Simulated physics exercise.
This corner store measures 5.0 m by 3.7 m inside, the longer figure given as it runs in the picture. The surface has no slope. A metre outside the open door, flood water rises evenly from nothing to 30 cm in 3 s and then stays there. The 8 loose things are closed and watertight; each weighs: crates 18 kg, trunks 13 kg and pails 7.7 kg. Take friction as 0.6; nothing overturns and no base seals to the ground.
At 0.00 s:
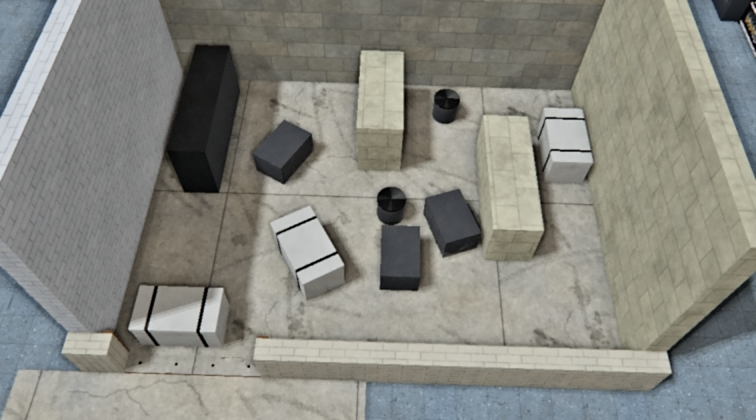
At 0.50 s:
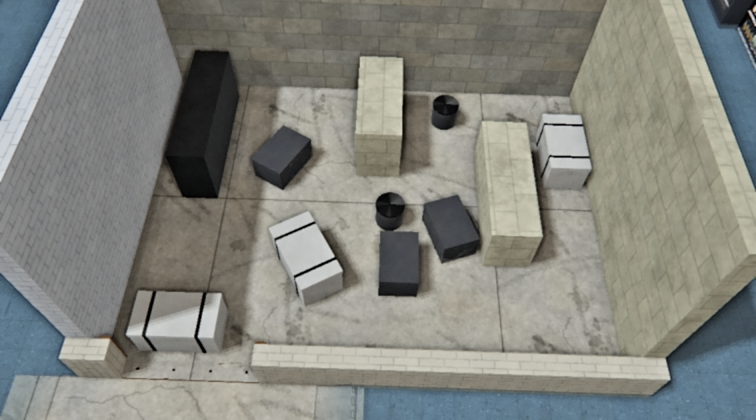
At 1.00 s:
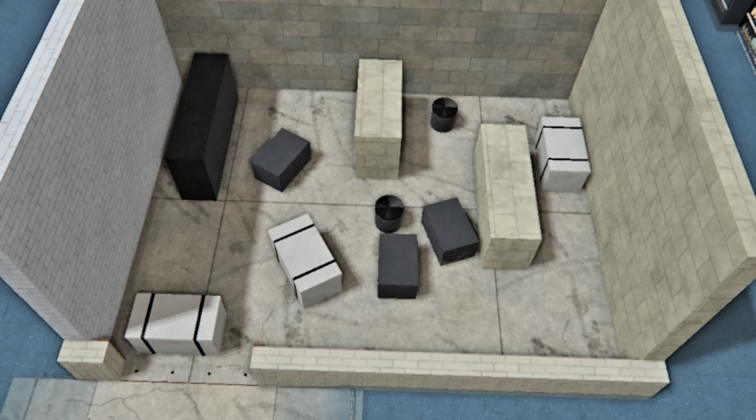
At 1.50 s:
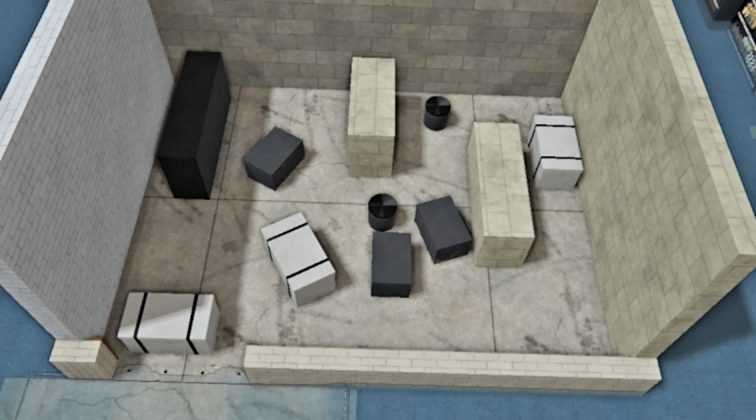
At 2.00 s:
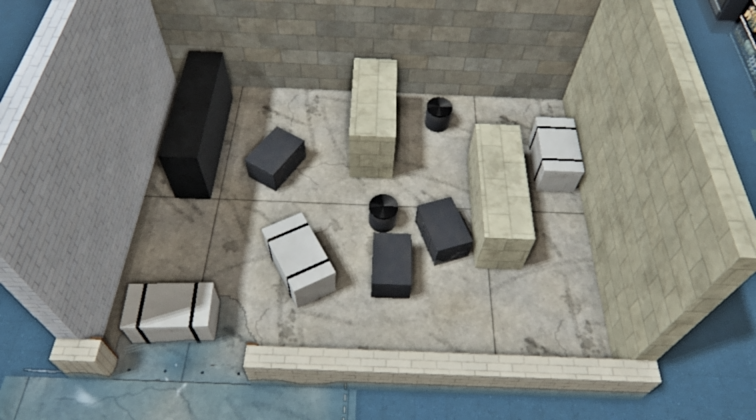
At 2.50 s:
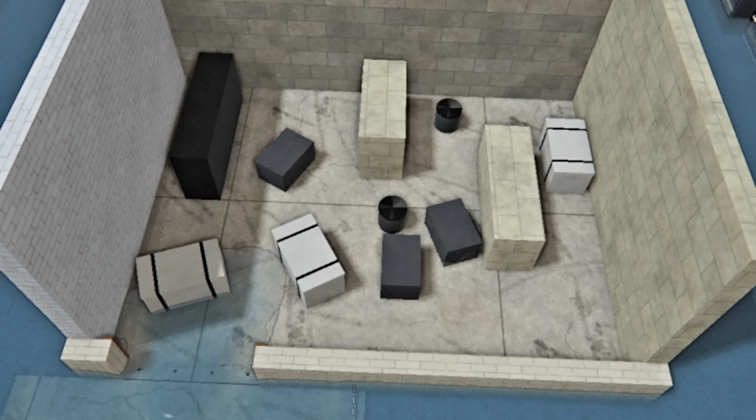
In a walled store seen from above, white strapped trunks, dark boxes, black pails and tall blocks stand still until shallow water spreads in through the lower-left doorway, and the trunk nearest it slides inward and turns slightly.
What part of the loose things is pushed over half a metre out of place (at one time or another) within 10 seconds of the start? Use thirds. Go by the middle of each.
Share: At least two thirds.
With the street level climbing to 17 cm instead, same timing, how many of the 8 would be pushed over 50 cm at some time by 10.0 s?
Then 2.
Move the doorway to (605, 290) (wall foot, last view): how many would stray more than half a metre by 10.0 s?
In that case 6 of them.
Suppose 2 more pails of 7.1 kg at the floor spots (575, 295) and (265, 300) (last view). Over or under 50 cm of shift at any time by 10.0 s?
In turn: Under, more.
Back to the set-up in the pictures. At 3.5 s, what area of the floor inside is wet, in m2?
About 5.0 m2.
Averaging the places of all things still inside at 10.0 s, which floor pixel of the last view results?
At about (414, 260).
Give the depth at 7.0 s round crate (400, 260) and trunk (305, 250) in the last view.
Roughly 4 and 6 cm.
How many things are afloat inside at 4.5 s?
At that moment 1.
After 3.5 s 1 of 8 are over 50 cm from their spots; 1 afloat.
After 4.5 s 3 of 8 are over 50 cm from their spots; 1 afloat.
After 7.0 s 2 of 8 are over 50 cm from their spots; 2 afloat.
After 10.0 s 7 of 8 are over 50 cm from their spots, and 7 have been at some point; 7 afloat.
